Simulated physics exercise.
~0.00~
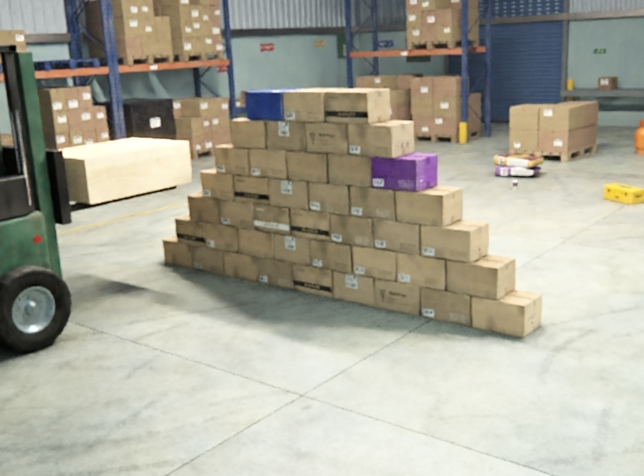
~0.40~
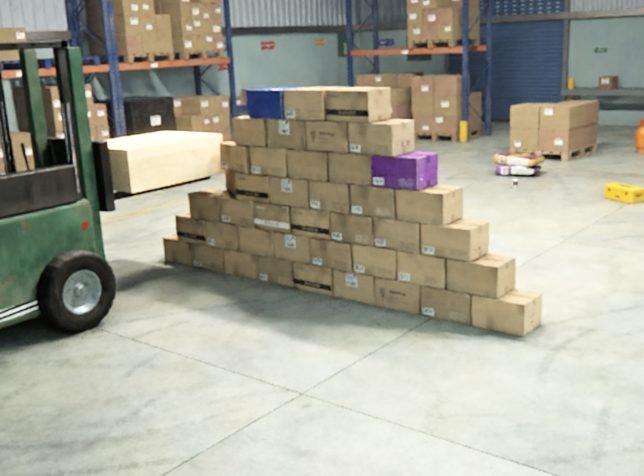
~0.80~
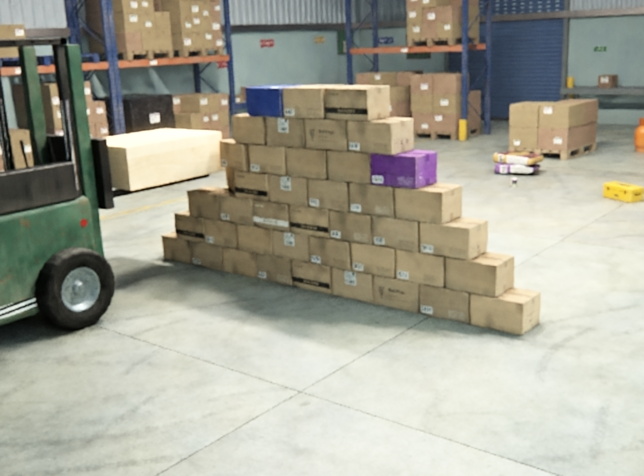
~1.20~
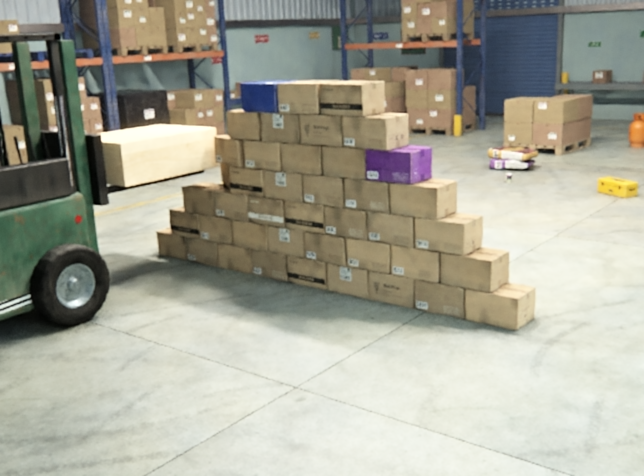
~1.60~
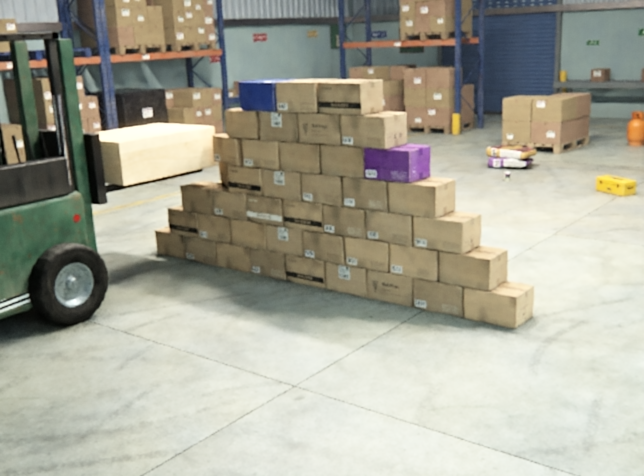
At first, a stepped wall of brown cartons stands on a warehouse floor, with one blue carton at the top and a purple one on its right side, while a green forklift sits at the left edge. The forklift then moves a short way to the right, carrying a long pale crate toward the wall. It stops with the load close behind the left part of the stack. After that, the machine holds still and only the view sways slightly. In the end, the wall is still standing, no carton has fallen, and the blue and purple ones remain in place.
